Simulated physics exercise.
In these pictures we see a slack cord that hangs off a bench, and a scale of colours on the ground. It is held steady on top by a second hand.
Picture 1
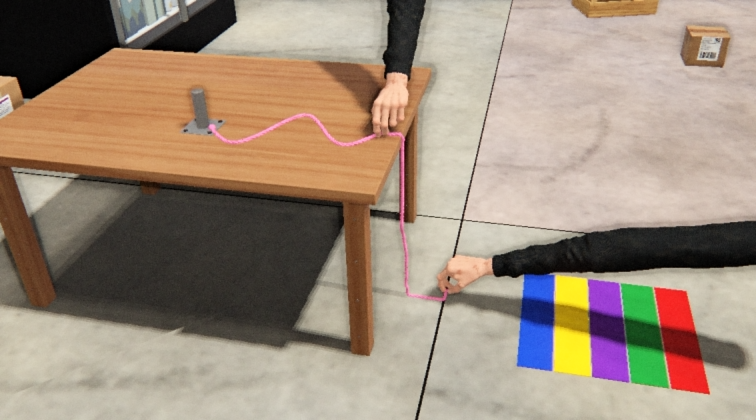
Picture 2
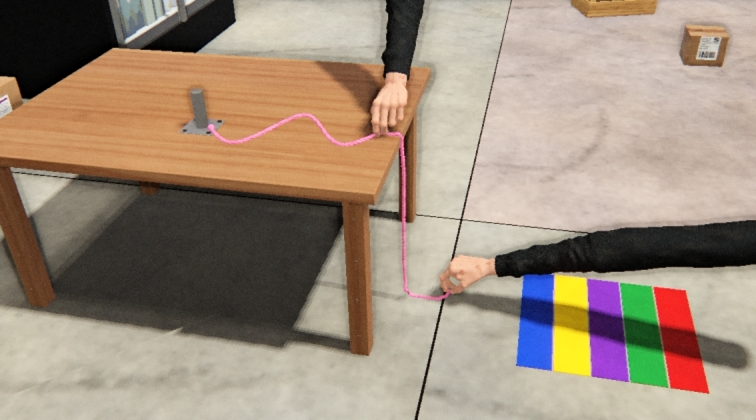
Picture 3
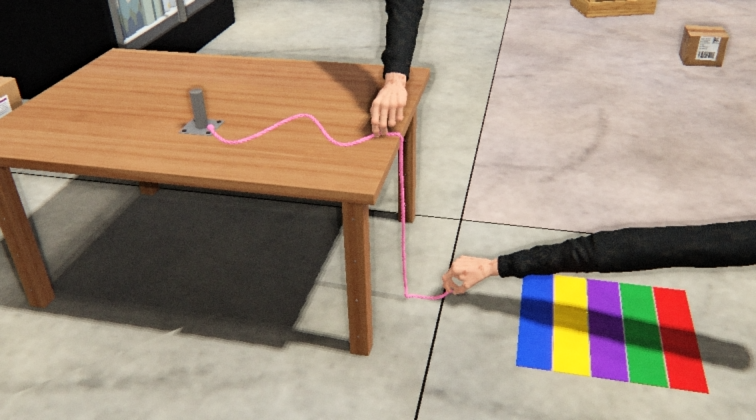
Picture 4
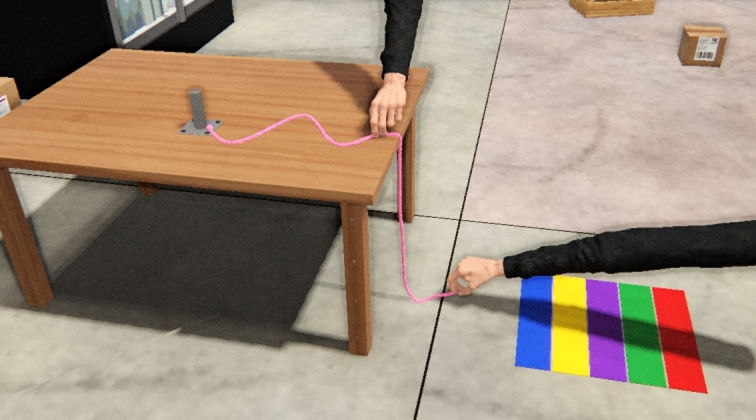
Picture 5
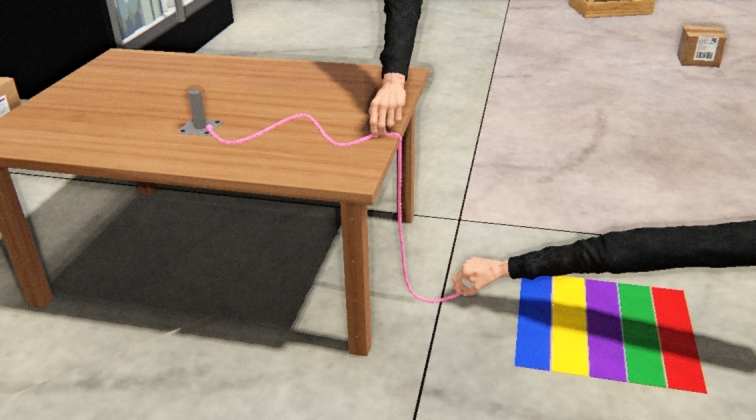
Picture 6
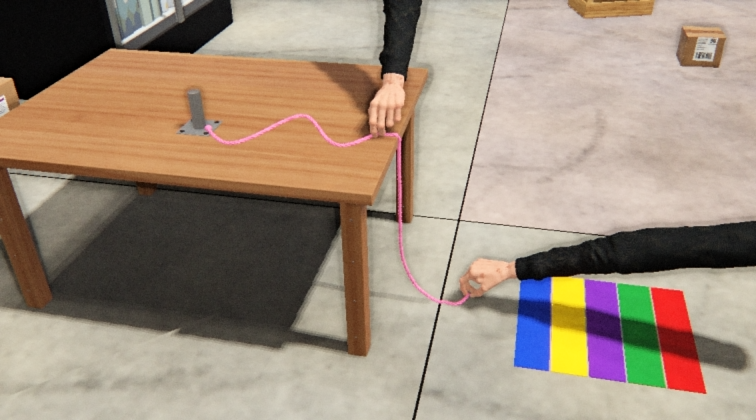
In the video, a pink cord runs from a post on a wooden table and hangs over its edge, where one hand rests, while another hand near the floor draws the lower end slightly right, toward coloured stripes.
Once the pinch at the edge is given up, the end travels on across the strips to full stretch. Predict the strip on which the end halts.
The red strip.
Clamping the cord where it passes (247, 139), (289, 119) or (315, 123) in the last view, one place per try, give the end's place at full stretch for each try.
The pixel places are (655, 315), (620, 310) and (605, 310), one per try.
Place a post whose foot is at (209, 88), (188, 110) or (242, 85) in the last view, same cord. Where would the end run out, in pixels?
The three places are (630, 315), (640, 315) and (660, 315), in that order.
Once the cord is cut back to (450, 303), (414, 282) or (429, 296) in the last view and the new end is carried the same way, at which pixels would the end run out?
The places are (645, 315), (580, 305) and (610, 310).
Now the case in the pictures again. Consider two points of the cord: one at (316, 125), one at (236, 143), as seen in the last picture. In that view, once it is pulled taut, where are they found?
Final positions are (371, 136) and (259, 130), in that order.
Soon after, end near (599, 310); over purple.
Then, end near (649, 316); over green.
At full stretch, end near (679, 320); over red. The red one.
